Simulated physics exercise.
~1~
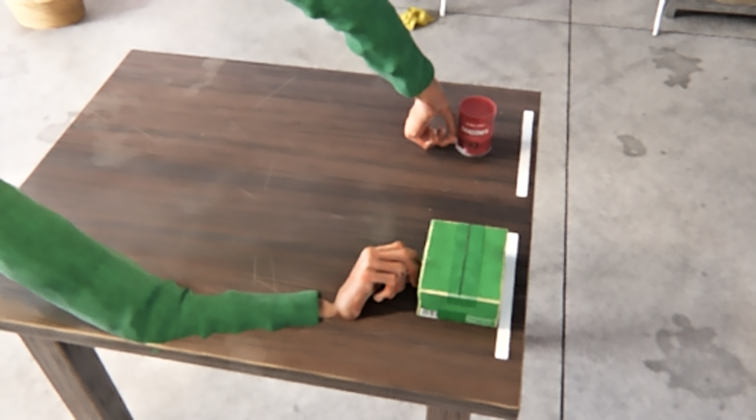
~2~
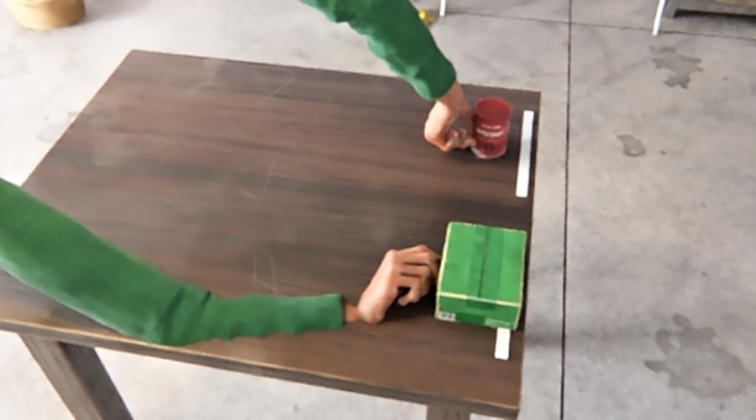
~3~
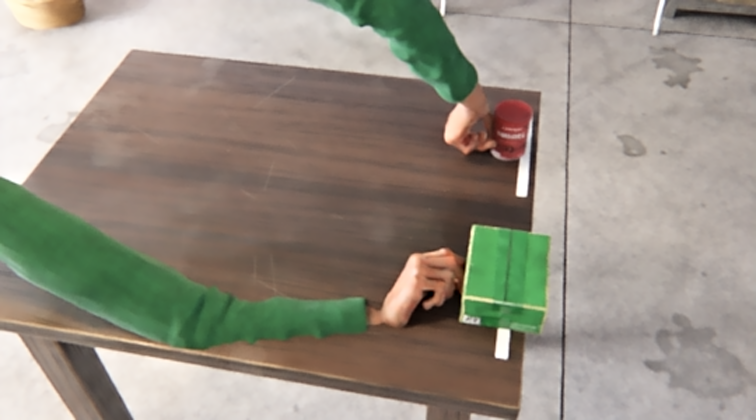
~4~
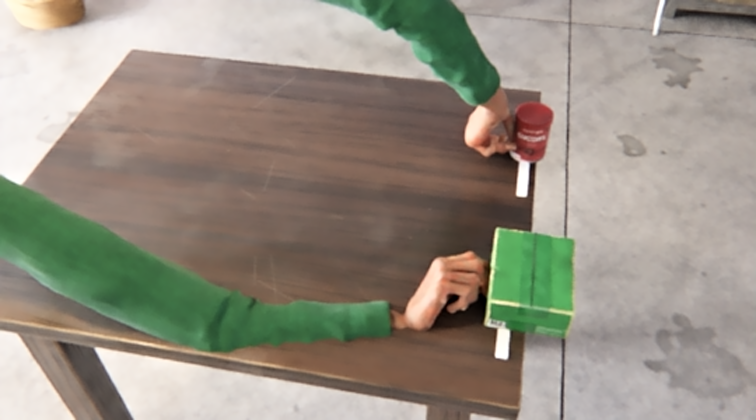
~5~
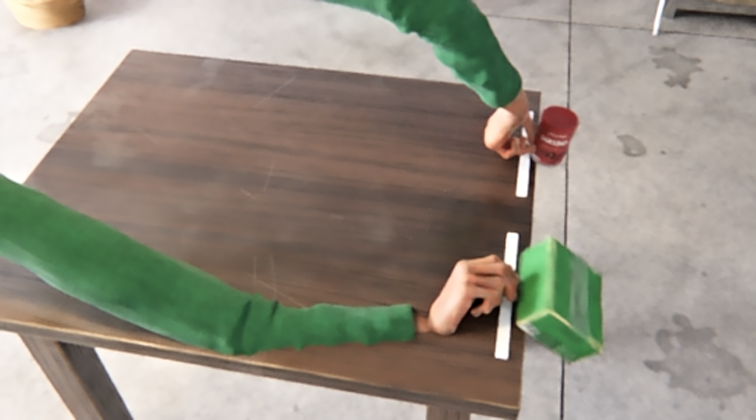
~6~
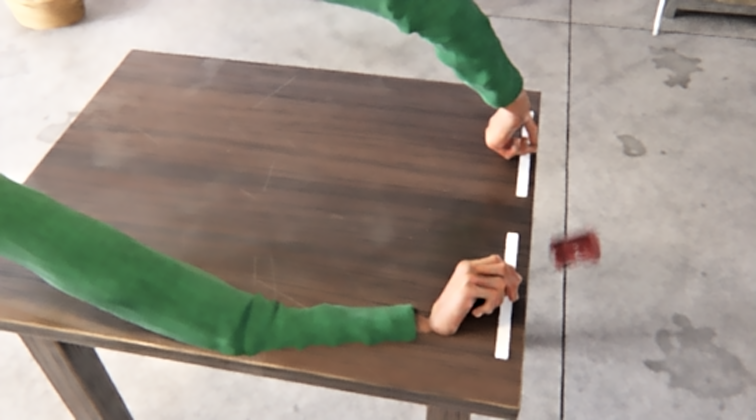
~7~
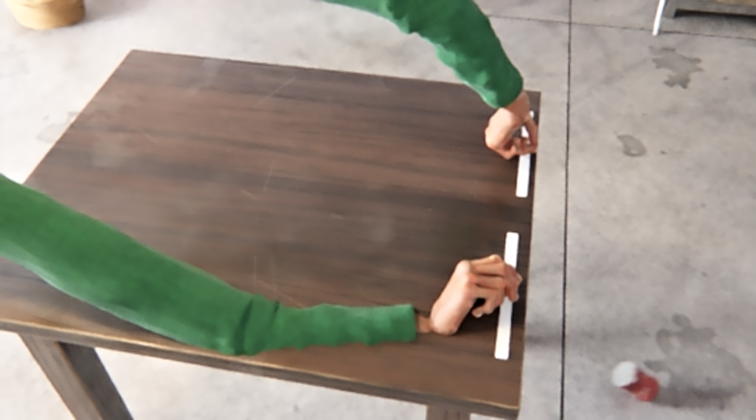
The clip shows two green-sleeved arms slowly pushing a red tin and a green box rightward across a wooden table, past white tape strips at its edge. The hands stop at the tape as both objects tip over the edge and fall toward the concrete floor.
